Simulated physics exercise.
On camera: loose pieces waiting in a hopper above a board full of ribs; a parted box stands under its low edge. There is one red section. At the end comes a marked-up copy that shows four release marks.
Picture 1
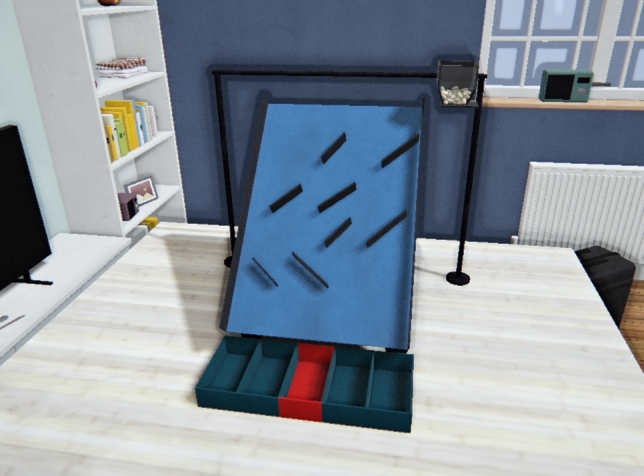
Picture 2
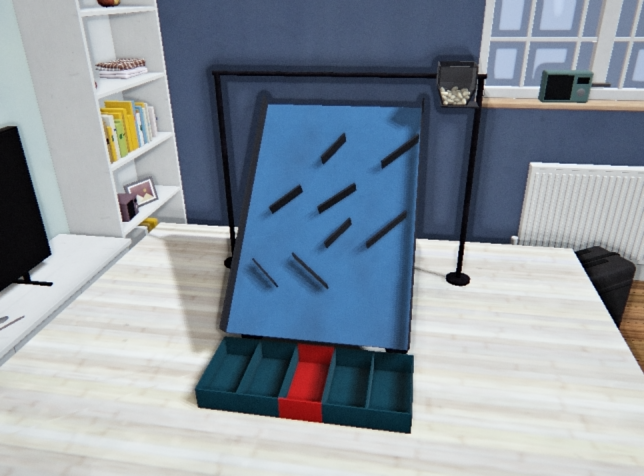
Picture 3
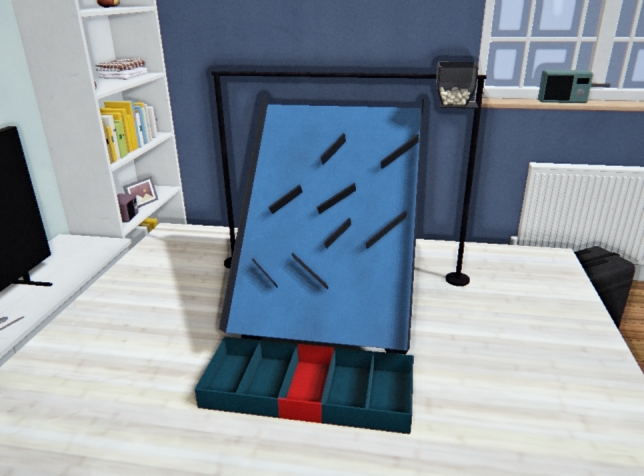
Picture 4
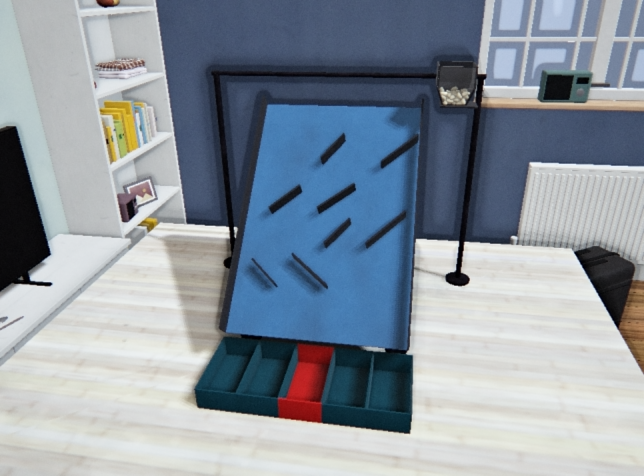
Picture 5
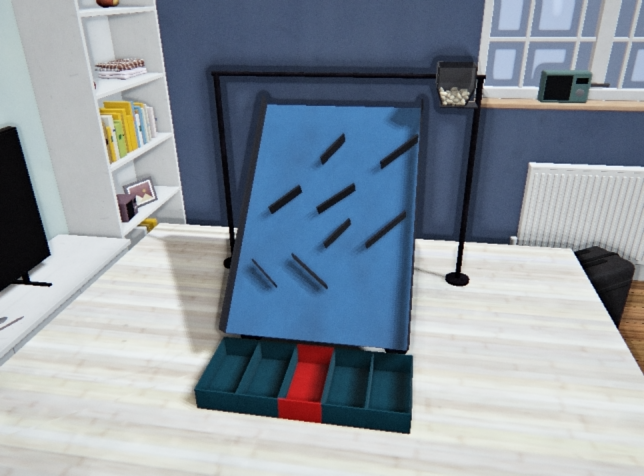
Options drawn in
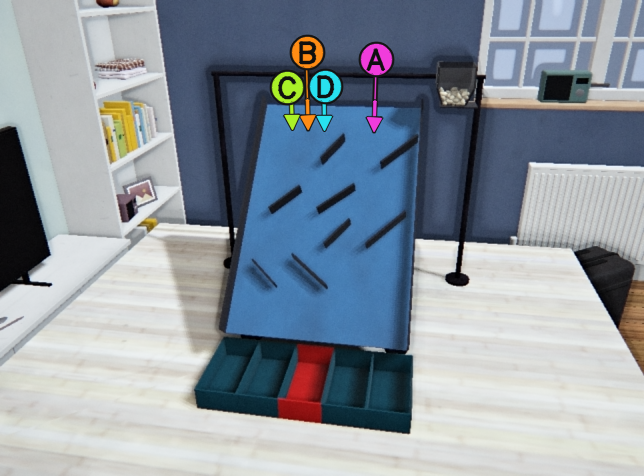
Living room tabletop with a hopper of pale pieces above a ribbed blue board and a parted green-and-red box, all staying still.
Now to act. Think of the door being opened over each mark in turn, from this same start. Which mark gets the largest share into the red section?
Choose A.
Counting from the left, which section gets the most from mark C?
The first.
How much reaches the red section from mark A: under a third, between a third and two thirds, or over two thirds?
Mark A gives between a third and two thirds.
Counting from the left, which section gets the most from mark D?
The first.
On the marked copy, mark A meets the board at (374, 126); mark B meets the board at (308, 124); mark C meets the board at (292, 124); mark D meets the board at (324, 125).
Choosing A, close to a third in the red section, close to half in other sections, only a few held on the board.
Choosing B, a small share in the red section, all but a few in other sections, only a few held on the board.
Choosing C, only a few in the red section, all but a few in other sections.
Choosing D, a small share in the red section, all but a few in other sections, only a few held on the board.
